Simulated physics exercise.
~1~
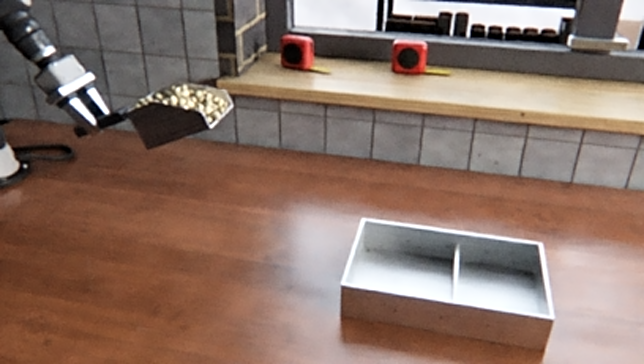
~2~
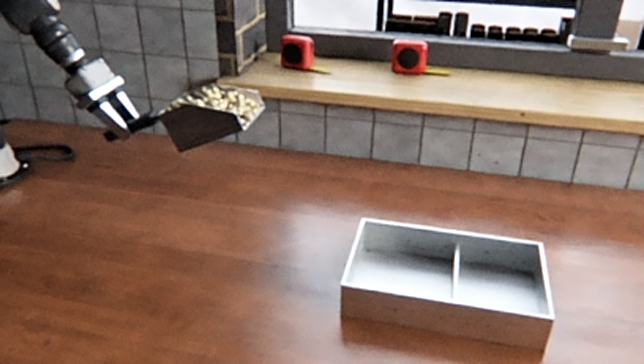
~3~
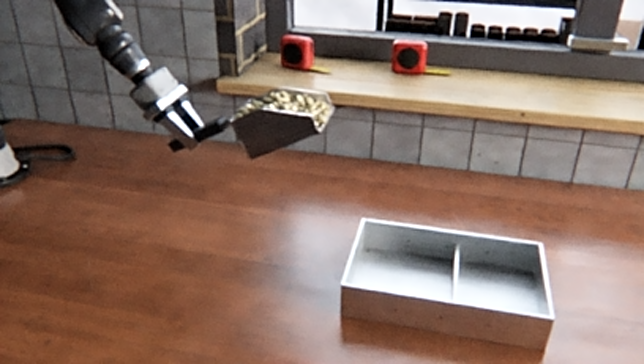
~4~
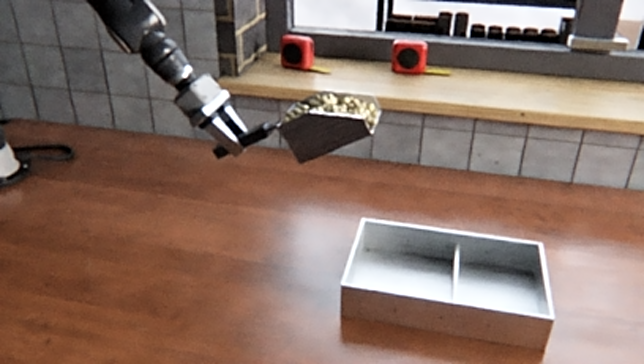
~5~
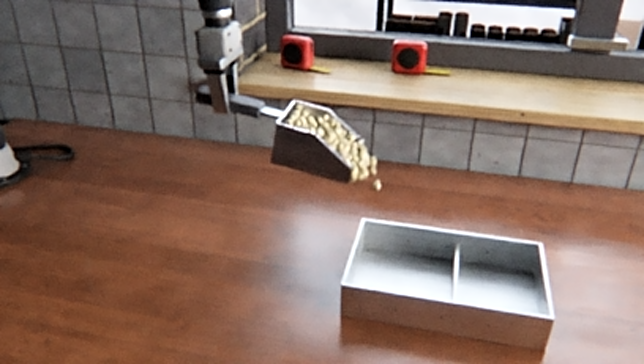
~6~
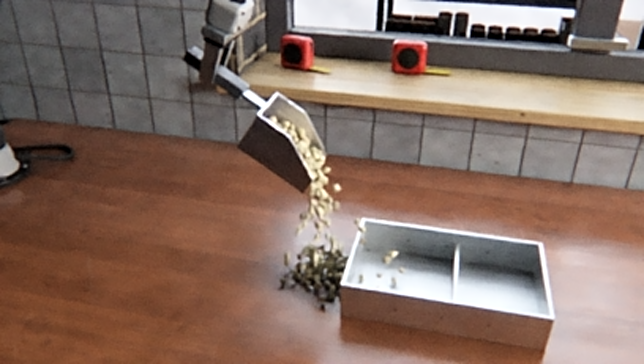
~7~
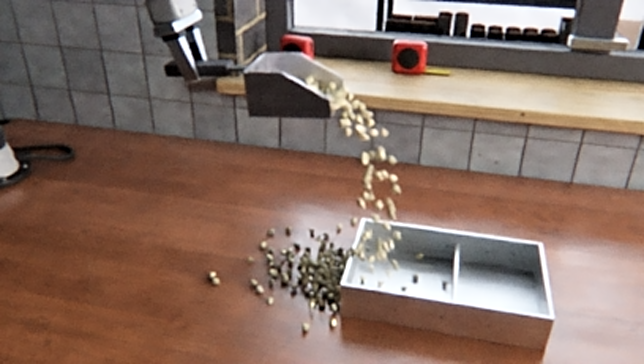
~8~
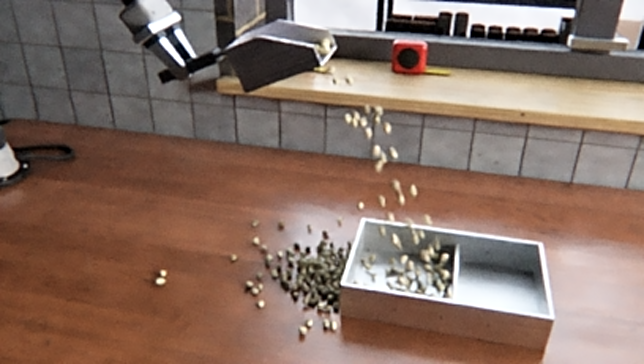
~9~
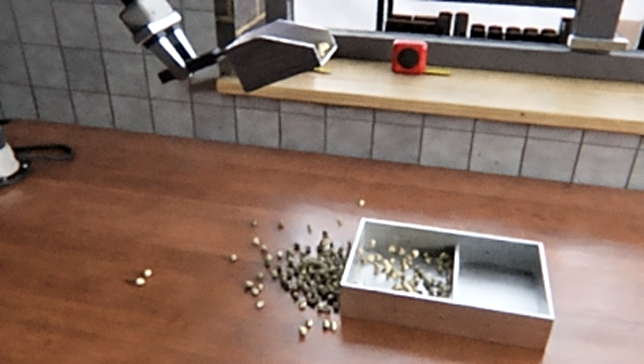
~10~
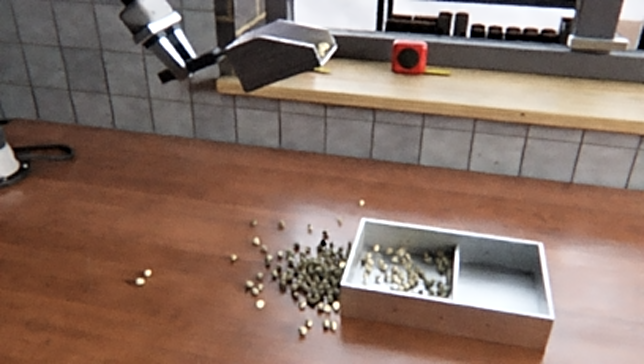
The video shows a robot arm carrying a scoop of dried beans rightward over a wooden table, then tipping it beside a divided tray, spilling many beans onto the table and some into the tray's left compartment before the scoop tilts back, rises and stays still.
